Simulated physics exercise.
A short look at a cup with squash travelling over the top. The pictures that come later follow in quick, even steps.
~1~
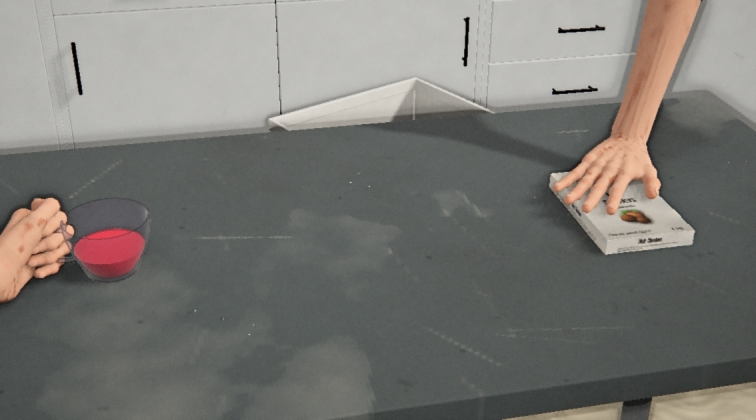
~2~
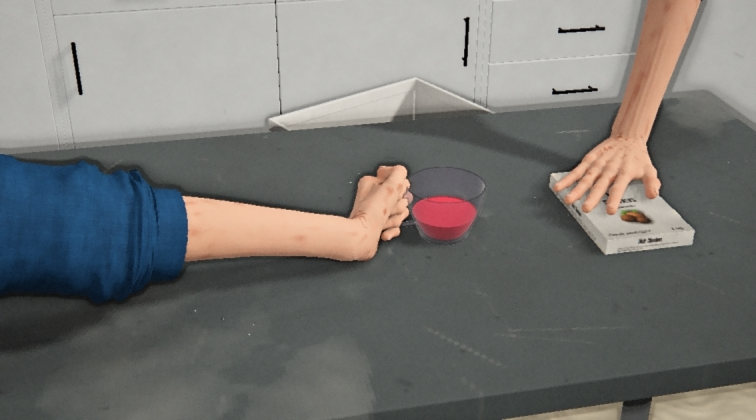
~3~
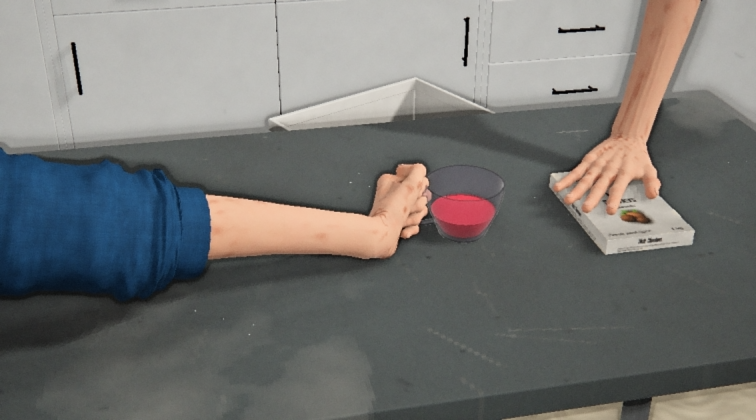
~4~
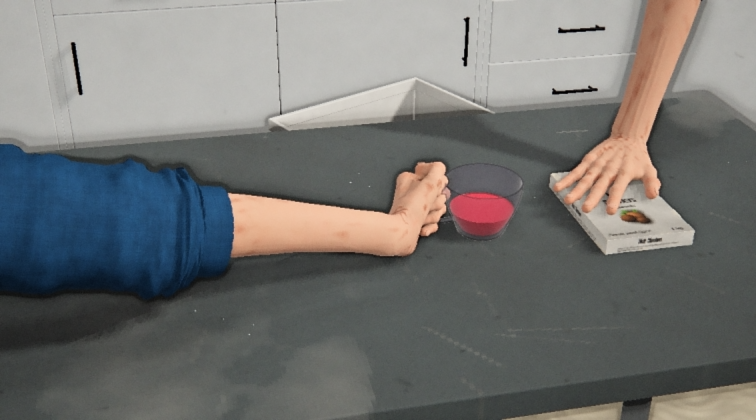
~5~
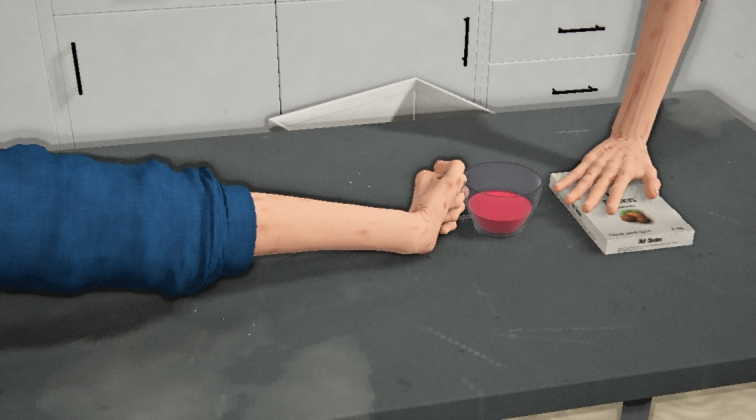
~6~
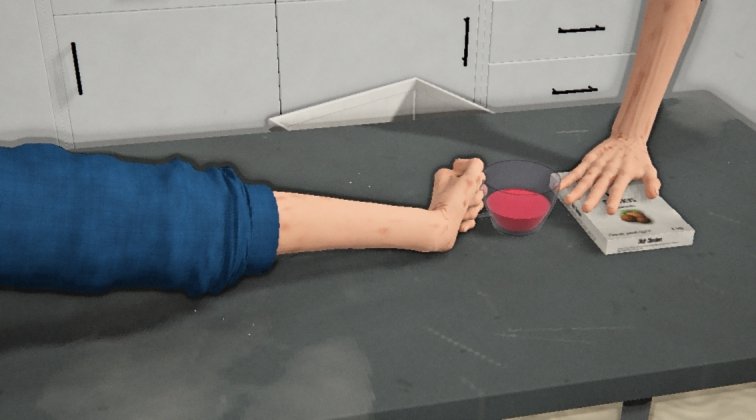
Glass cup of red drink sliding rightward across a dark countertop, pushed by one hand, while another hand rests on a packet.
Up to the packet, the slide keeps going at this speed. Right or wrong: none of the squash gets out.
Right, none gets out.
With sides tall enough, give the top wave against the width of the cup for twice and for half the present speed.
About 45 %, then about 10 %.
A moment on, the cup meets the packet.
Further on, the squash surges up the wall; the wave climbs under half way to the rim.
When it is over, the cup stands at the packet; all is still inside.
